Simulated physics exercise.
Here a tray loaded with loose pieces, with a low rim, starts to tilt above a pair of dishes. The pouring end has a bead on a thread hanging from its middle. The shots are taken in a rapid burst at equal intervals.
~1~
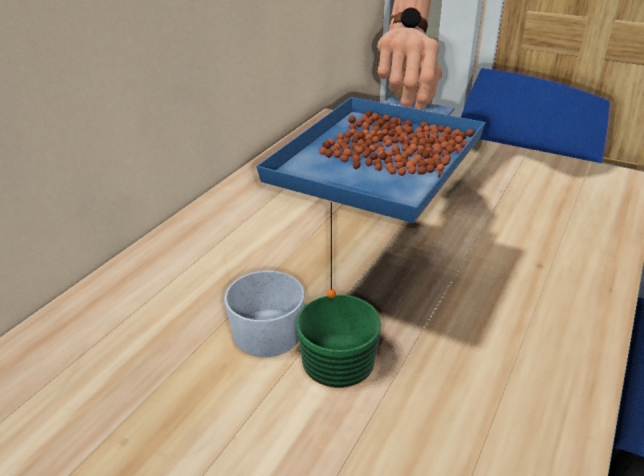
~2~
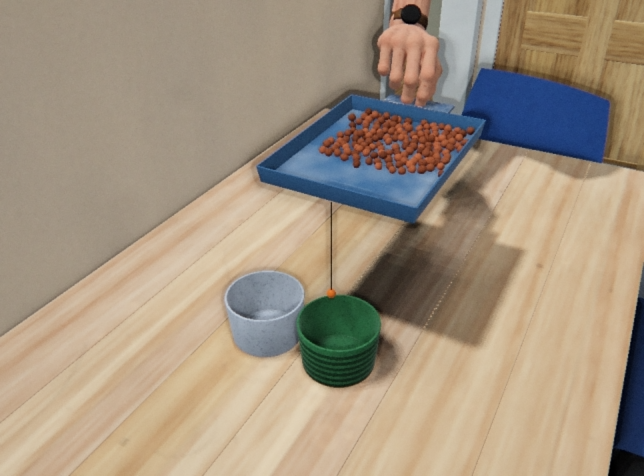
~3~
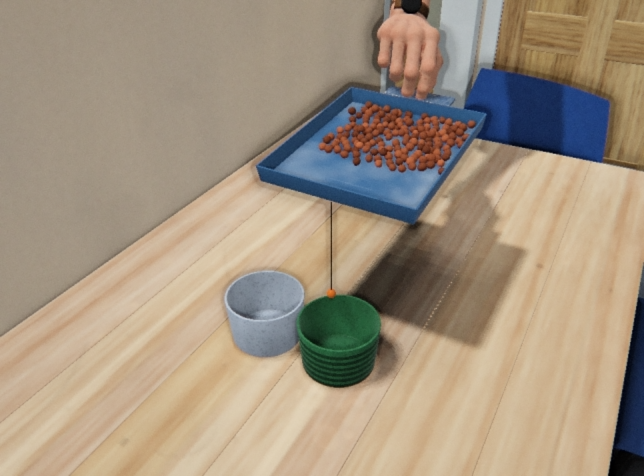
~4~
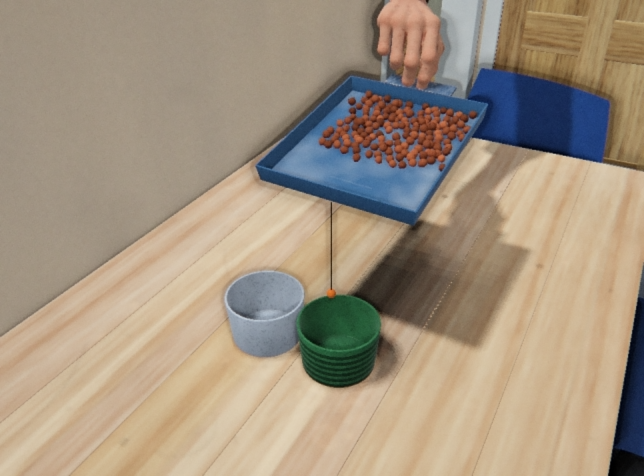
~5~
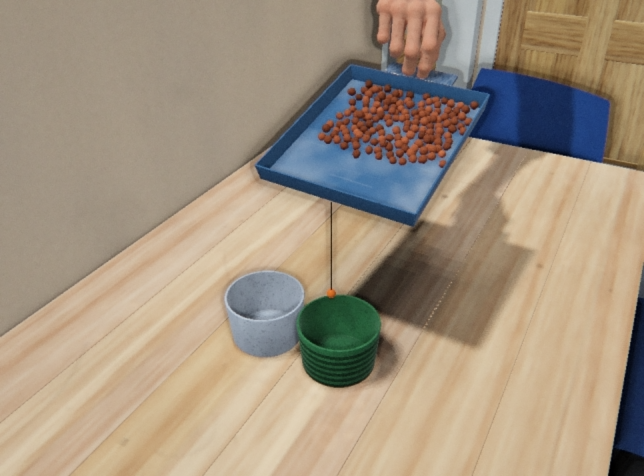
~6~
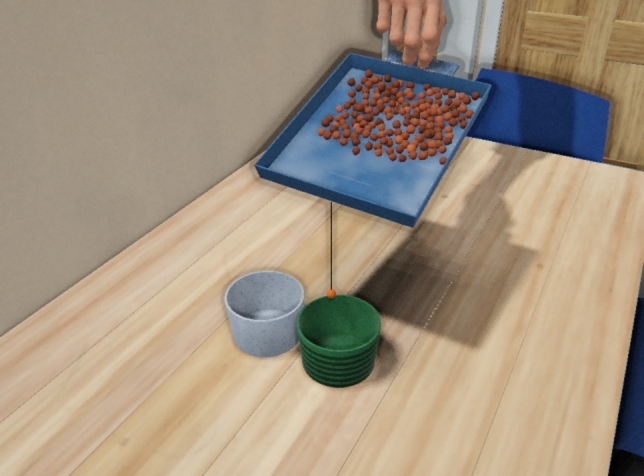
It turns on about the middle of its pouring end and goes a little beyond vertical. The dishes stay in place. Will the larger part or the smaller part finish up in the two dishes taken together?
The smaller part does.
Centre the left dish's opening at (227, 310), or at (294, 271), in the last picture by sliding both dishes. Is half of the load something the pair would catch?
In order, they'd catch a minor share, and next a minor share.
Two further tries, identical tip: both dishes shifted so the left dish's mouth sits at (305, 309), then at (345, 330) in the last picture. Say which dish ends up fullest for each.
The one at right, then the one at left.
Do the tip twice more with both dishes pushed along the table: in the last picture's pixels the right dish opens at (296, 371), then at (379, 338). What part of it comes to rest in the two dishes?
10 % and 80 %.
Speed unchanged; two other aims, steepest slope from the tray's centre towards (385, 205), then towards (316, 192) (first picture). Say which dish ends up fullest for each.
The first try favours the right of the two, the second the left of the two.
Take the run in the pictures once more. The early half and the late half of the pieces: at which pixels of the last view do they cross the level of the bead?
First roughly (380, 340), then roughly (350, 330).
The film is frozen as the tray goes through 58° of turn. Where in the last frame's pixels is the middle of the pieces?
Check around (374, 177) in the last picture.
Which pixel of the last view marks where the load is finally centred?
The centre ends up roughly at (360, 387).
Soon after the last picture, tray tipped steeply; nearly all on the tray; a stray few in the air.
A little later, tray tipped right over; nearly all on the tray; a stray few in the right dish; a stray few outside both; a stray few in the air.
Later still, tray tipped past a quarter turn; about a third in the right dish; about two thirds outside both.
At rest, tray tipped past a quarter turn; about a third in the right dish; none in the left dish; about two thirds outside both.
